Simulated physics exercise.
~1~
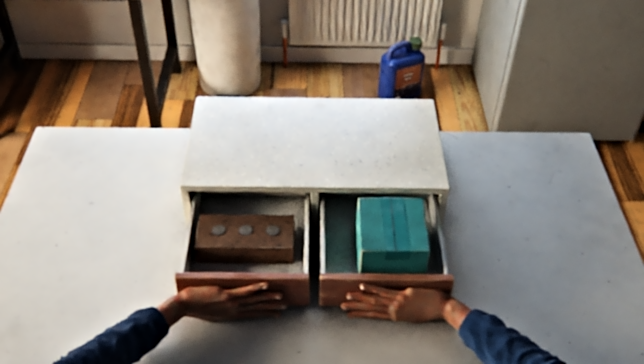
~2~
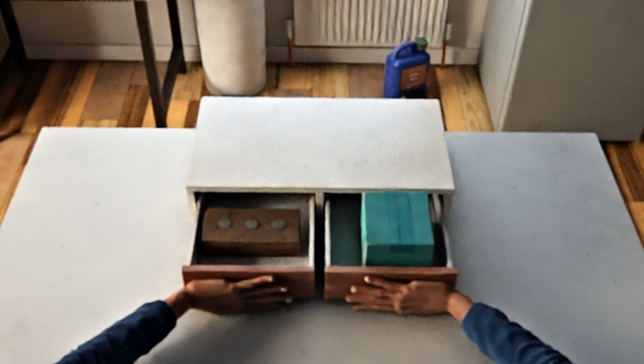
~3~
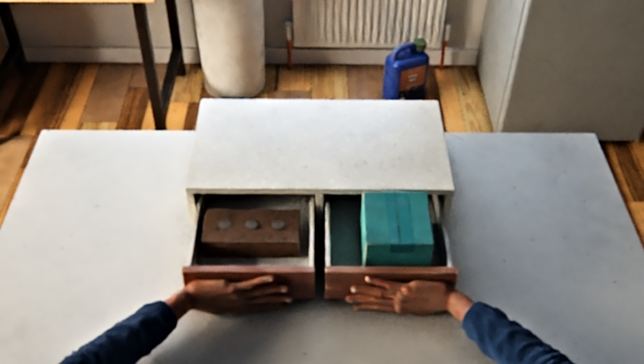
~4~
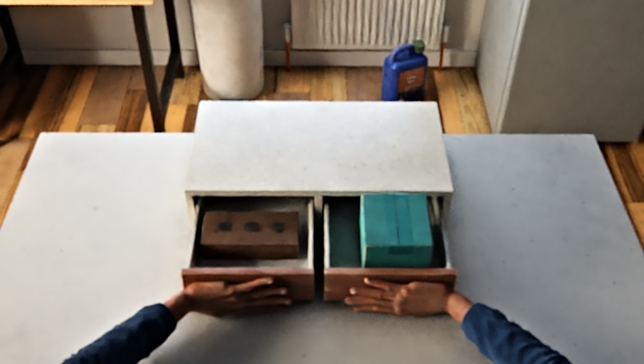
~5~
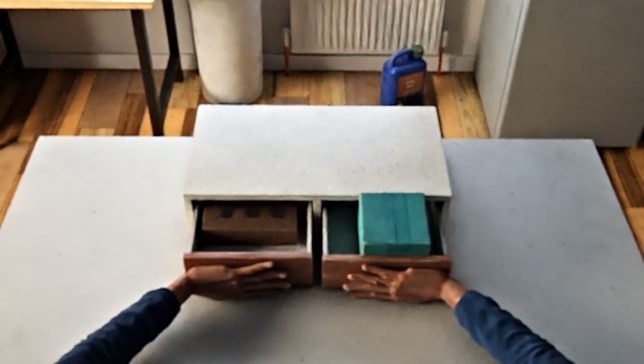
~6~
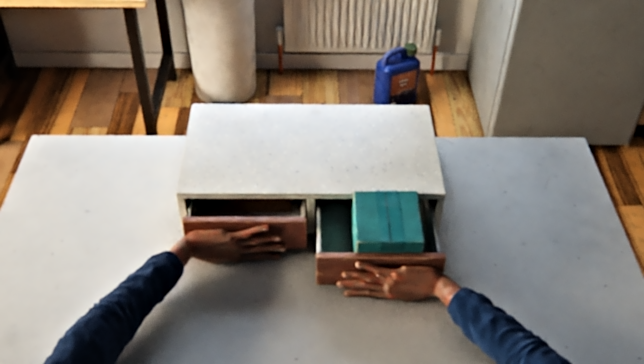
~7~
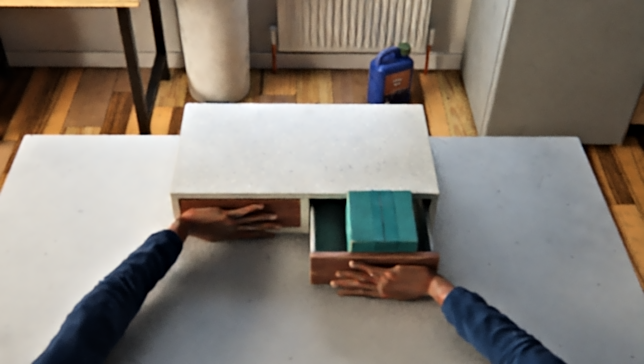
Left drawer holding a brown brick sliding fully shut under one hand, while the right drawer with a turquoise box stays ajar.
